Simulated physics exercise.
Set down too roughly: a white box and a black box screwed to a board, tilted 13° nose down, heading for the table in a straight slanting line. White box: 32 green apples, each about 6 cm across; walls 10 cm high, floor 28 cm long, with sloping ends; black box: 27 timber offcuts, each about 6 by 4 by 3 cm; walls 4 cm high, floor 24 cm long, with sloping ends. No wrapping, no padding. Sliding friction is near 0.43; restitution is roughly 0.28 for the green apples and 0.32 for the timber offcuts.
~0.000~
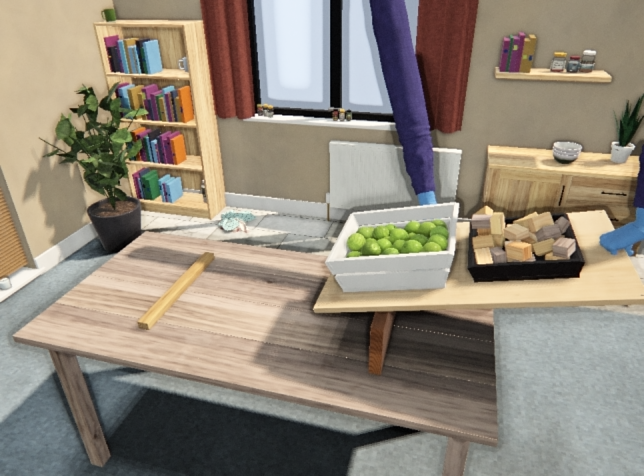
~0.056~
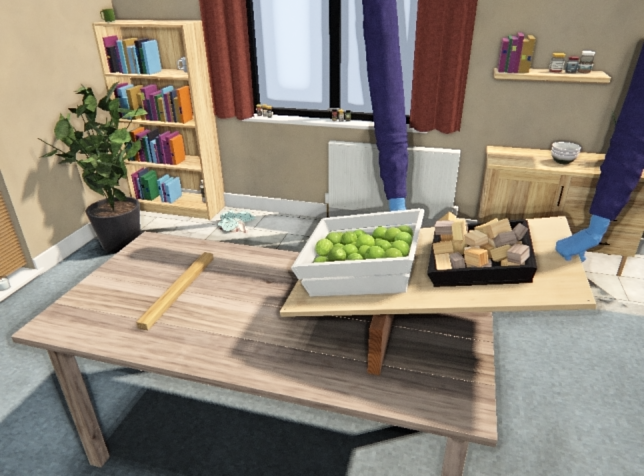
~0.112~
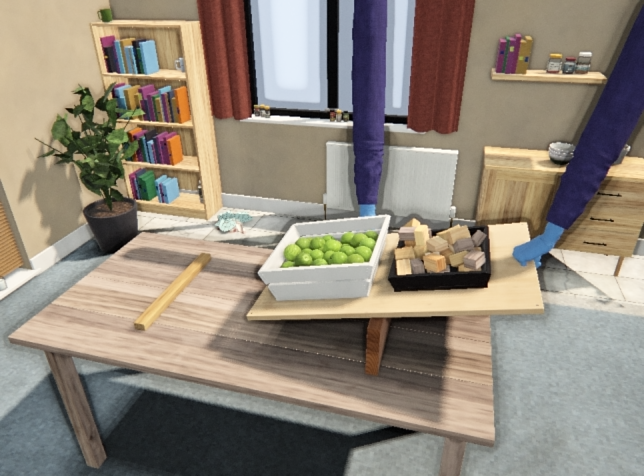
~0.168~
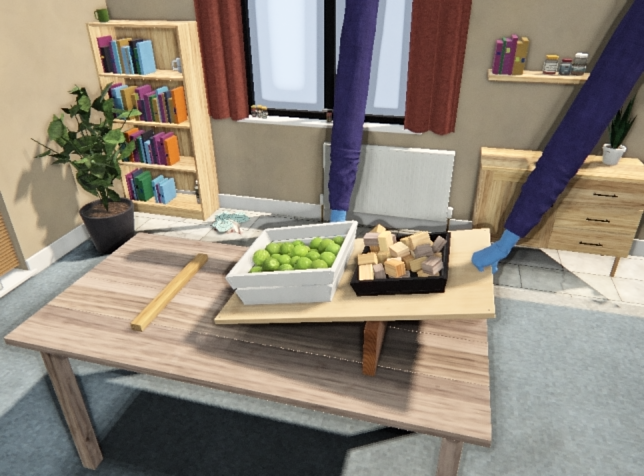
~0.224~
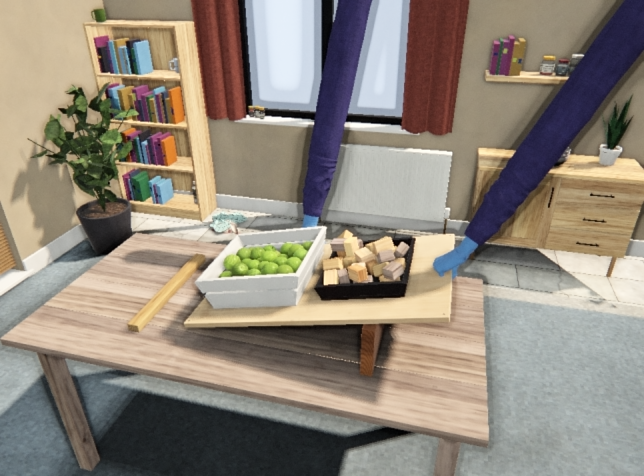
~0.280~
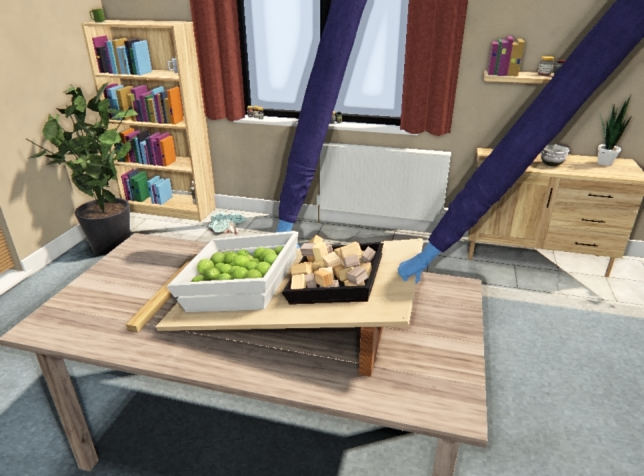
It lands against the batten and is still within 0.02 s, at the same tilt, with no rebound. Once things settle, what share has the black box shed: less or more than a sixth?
Over a sixth of the timber offcuts leave the black box.
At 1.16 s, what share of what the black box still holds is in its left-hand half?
About 80 per cent.
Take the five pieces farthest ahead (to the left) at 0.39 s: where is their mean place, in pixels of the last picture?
At about (188, 263).
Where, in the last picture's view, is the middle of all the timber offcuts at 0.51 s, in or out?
Around (296, 268).
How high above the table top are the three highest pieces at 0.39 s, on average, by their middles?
Roughly 24 cm.
After 0.31 s, the board stops.
After 0.39 s, the white box has all 32 and the black box is down by 3 of 27.
After 0.51 s, the white box is down by 1 of 32 and the black box is down by 5 of 27.
After 0.73 s, the white box is down by 2 of 32 and the black box is down by 9 of 27.
Outcome (at 1.16 s), the white box is down by 2 of 32 and the black box is down by 9 of 27. Asked share, 9 of 27, 33 per cent.
